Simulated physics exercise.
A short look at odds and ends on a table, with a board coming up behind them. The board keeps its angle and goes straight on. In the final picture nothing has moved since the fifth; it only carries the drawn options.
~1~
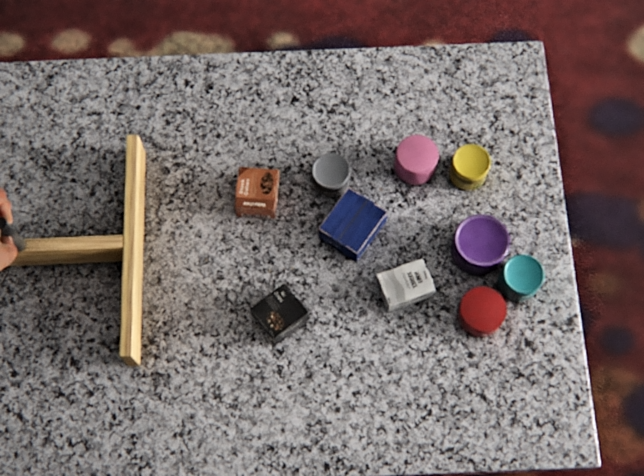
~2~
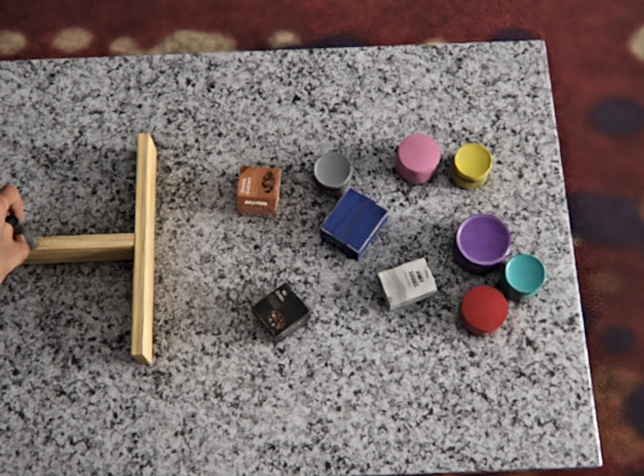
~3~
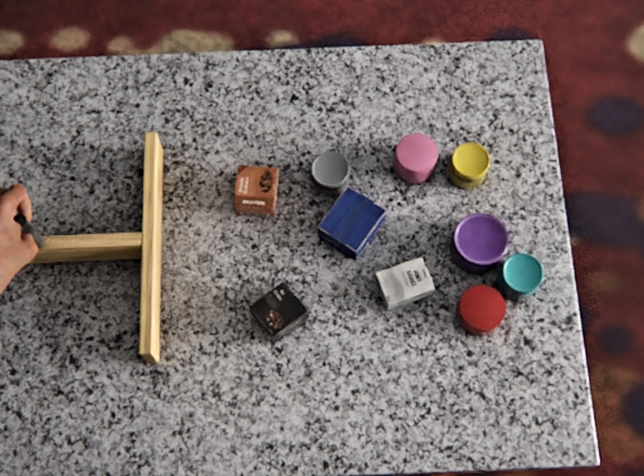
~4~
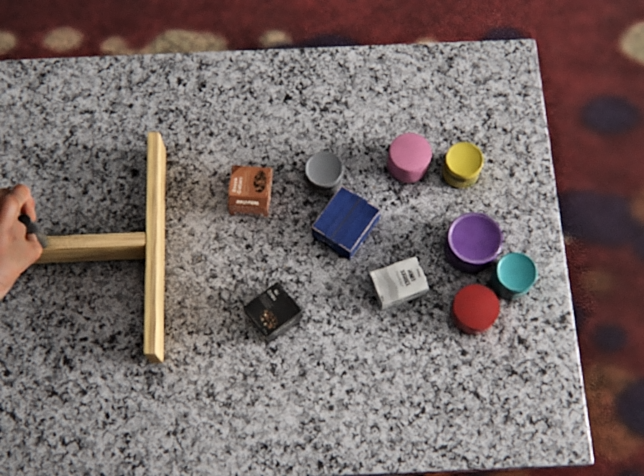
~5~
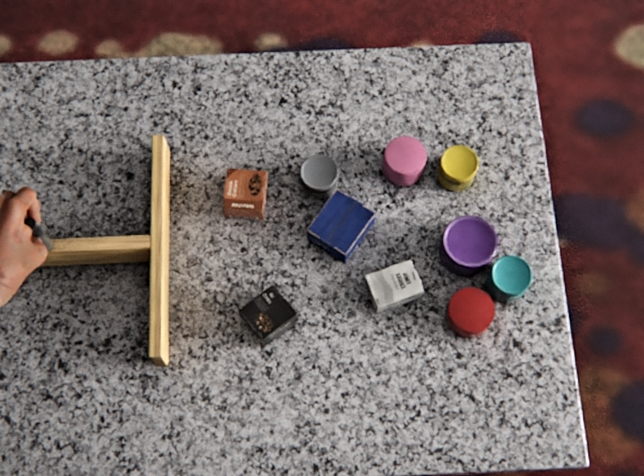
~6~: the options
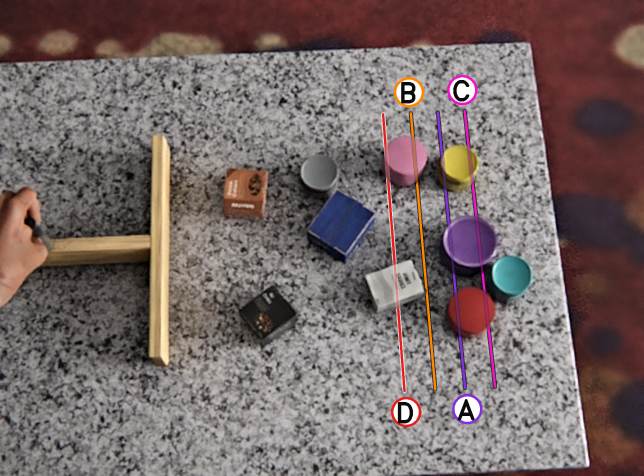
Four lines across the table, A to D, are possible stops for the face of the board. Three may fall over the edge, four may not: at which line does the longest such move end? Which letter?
Line C.
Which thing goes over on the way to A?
The turquoise tub goes over.
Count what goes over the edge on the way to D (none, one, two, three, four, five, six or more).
In all, none.
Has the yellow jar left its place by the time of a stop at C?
Yes.
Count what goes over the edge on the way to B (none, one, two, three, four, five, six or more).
In all, none.
On the marked copy, A at (451, 243); B at (422, 244); C at (479, 242); D at (393, 245).
With C. Early on, board (274, 236); black packet (312, 320); grey tub (339, 174).
Further on, board (390, 231); yellow jar (485, 170); purple jar (478, 241).
At the end, board (480, 227); turquoise tub over the edge; yellow jar over the edge; three fallen.
As for the rest, A is within the limit but short; B is within the limit but short; D is within the limit but short.
